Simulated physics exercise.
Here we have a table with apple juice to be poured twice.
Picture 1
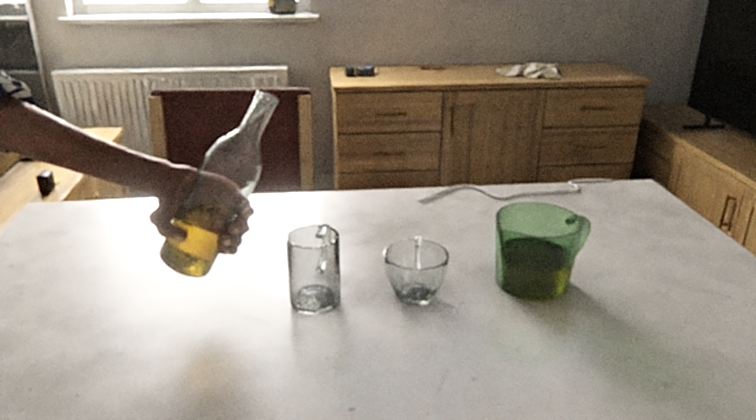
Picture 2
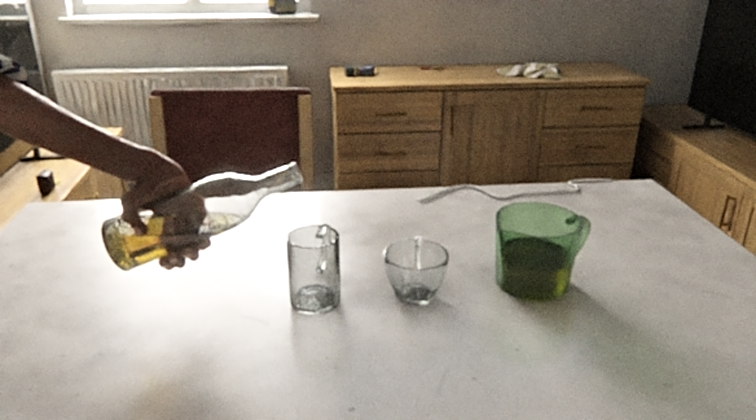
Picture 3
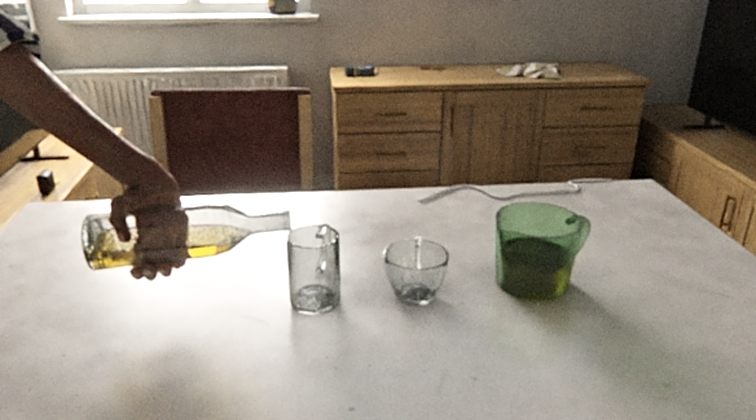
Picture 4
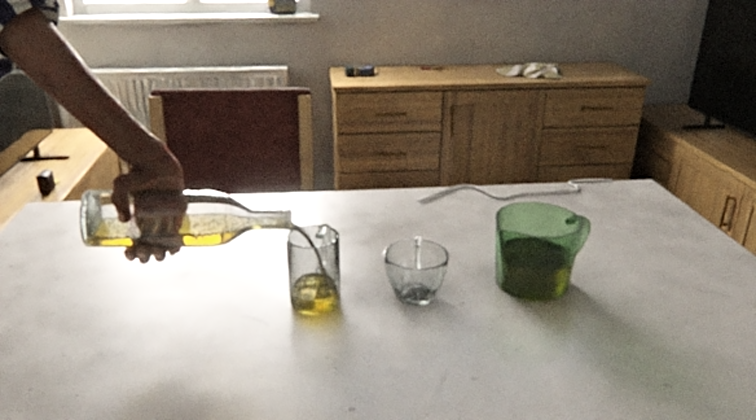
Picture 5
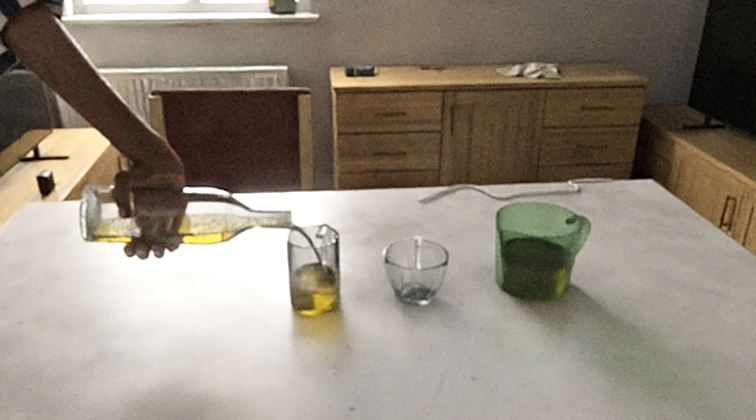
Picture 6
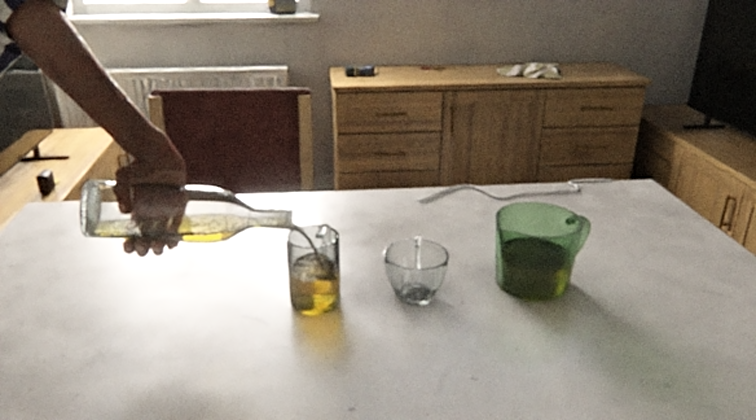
A hand lifted a clear bottle of apple juice on the left, tilted it sideways over the glass mug and poured a yellow stream in, the juice rising while the small cup stayed empty.
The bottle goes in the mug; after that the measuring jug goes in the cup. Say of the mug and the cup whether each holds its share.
The mug has room for it; the cup overflows.
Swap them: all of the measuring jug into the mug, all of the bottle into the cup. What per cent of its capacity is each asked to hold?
First 110 %, second 100 %.
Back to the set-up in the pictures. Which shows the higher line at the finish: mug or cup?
In the mug on the left.
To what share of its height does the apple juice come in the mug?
Some 85 per cent.
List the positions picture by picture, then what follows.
In the first picture, the bottle is picked up; bottle (226, 180) tipped 30° with all of its load; measuring jug (536, 249) about half full; mug (314, 267) empty; cup (416, 273) empty.
In the second picture, the bottle leans over the mug; bottle (209, 209) tipped 70° with all of its load; mug (314, 267) empty.
In the third picture, the bottle leans over the mug; bottle (195, 231) tipped 85° with all of its load; mug (314, 267) empty.
In the fourth picture, the apple juice is flowing; bottle (195, 219) tipped 95° with about three quarters of its load; mug nearly empty, surface at (315, 288).
In the fifth picture, the apple juice is flowing; bottle (195, 217) tipped 95° with about two thirds of its load; cup (416, 273) empty.
In the sixth picture, the apple juice is flowing; bottle (196, 215) tipped 95° with about half of its load; measuring jug about half full, surface at (535, 254); mug about half full, surface at (314, 269); cup (416, 273) empty.
Next, the mug is about two thirds full.
After that, the mug is about three quarters full.
Finally, the mug is about three quarters full; the cup is full to the brim with a puddle round it.
